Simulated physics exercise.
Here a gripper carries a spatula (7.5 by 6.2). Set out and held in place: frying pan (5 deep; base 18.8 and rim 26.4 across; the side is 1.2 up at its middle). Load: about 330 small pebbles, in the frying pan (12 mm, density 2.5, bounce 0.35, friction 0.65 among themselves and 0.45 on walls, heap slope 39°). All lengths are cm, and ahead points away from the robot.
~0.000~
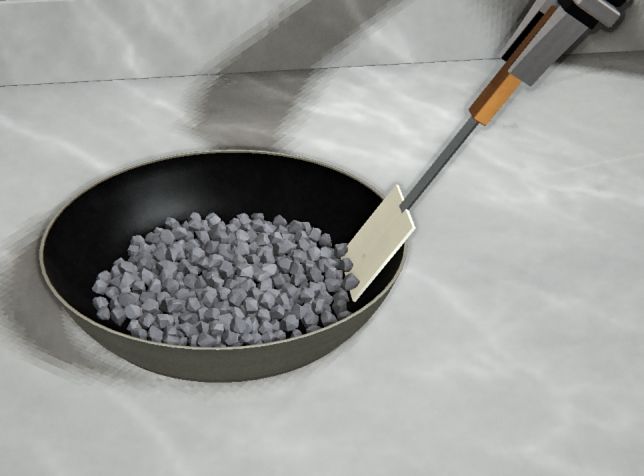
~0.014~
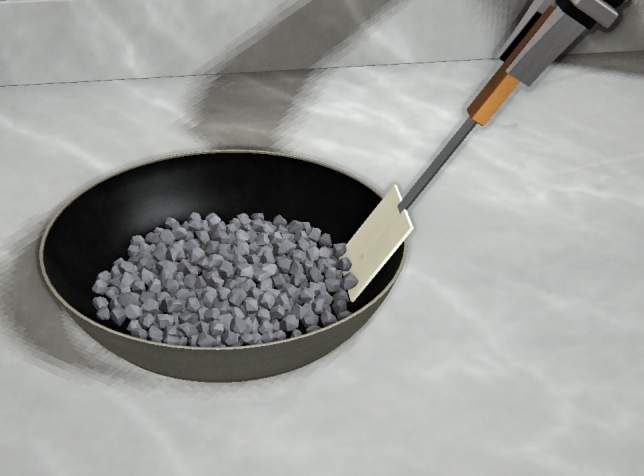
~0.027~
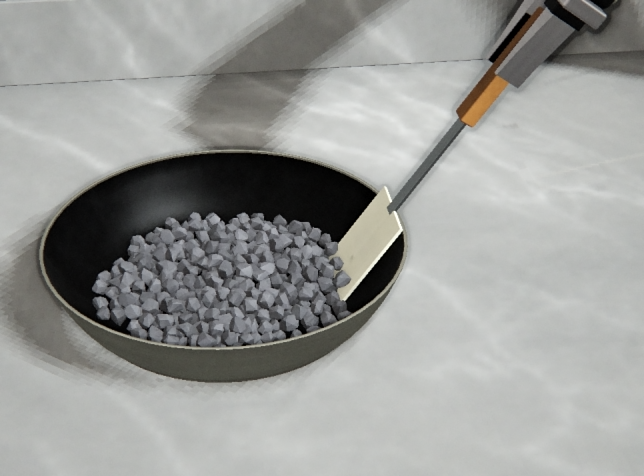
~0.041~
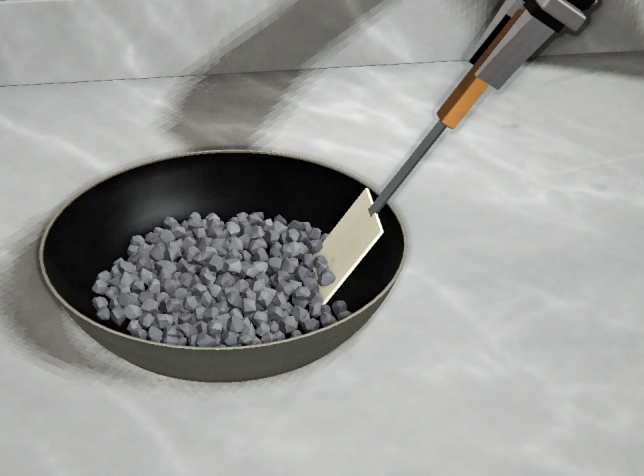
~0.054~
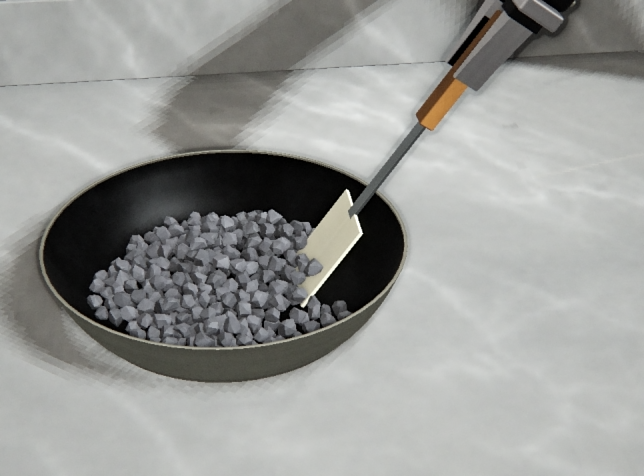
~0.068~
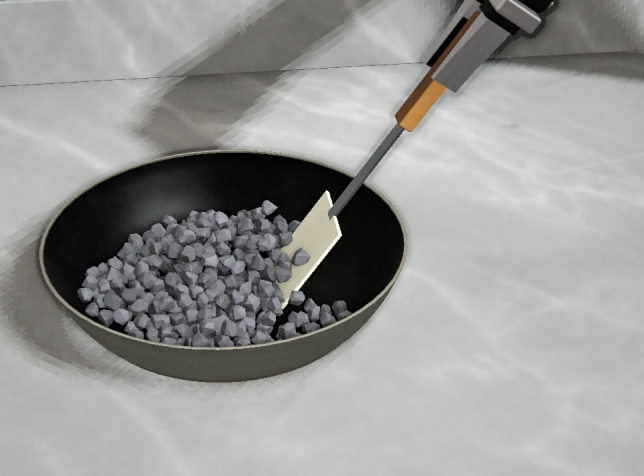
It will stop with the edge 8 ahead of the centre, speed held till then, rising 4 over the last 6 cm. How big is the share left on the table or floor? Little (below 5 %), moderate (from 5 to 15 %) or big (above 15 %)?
Share on the table or floor: Moderate (from 5 to 15 %).
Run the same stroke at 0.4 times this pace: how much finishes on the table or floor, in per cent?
Some 0 per cent.
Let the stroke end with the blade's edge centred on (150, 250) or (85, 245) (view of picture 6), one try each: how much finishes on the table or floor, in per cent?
About 5 and 15 per cent.
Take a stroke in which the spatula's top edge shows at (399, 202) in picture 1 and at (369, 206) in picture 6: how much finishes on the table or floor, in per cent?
About 0 per cent.
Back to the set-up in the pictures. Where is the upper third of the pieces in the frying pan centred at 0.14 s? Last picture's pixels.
Near (151, 264).
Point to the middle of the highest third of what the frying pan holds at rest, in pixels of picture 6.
Around (115, 276).
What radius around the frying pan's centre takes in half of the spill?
Some 34 cm.
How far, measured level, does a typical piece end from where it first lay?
About 3 cm.
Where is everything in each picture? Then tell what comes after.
The first picture shows the spatula top edge at (406, 206), sloping 55°; upper third of the load around (231, 272), from x 100 to 350, top at y 220; 331 in the frying pan.
The second picture shows the spatula top edge at (404, 206), sloping 55°; upper third of the load around (231, 272), from x 100 to 350, top at y 220.
The third picture shows the spatula top edge at (393, 207), sloping 55°; upper third of the load around (235, 271), from x 100 to 345, top at y 220.
The fourth picture shows the spatula top edge at (375, 209), sloping 55°; upper third of the load around (231, 268), from x 100 to 345, top at y 215.
The fifth picture shows the spatula top edge at (354, 211), sloping 55°; upper third of the load around (222, 266), from x 95 to 345, top at y 215.
The sixth picture shows the spatula top edge at (334, 212), sloping 55°; upper third of the load around (211, 265), from x 85 to 345, top at y 210; 331 in the frying pan.
After 0.10 s, sloping 55°, highest piece 6 above the table; 331 in the frying pan.
After 0.14 s, sloping 55°, highest piece 7 above the table; 331 in the frying pan.
After 0.35 s, sloping 55°, highest piece 10 above the table; 297 in the frying pan, 31 on the table or floor, 3 on the blade or in flight.
After 1.40 s, sloping 55°, highest piece 5 above the table; 297 in the frying pan, 34 on the table or floor.
In the end, 297 in the frying pan, 34 on the table or floor. That is 10 % on the table or floor.
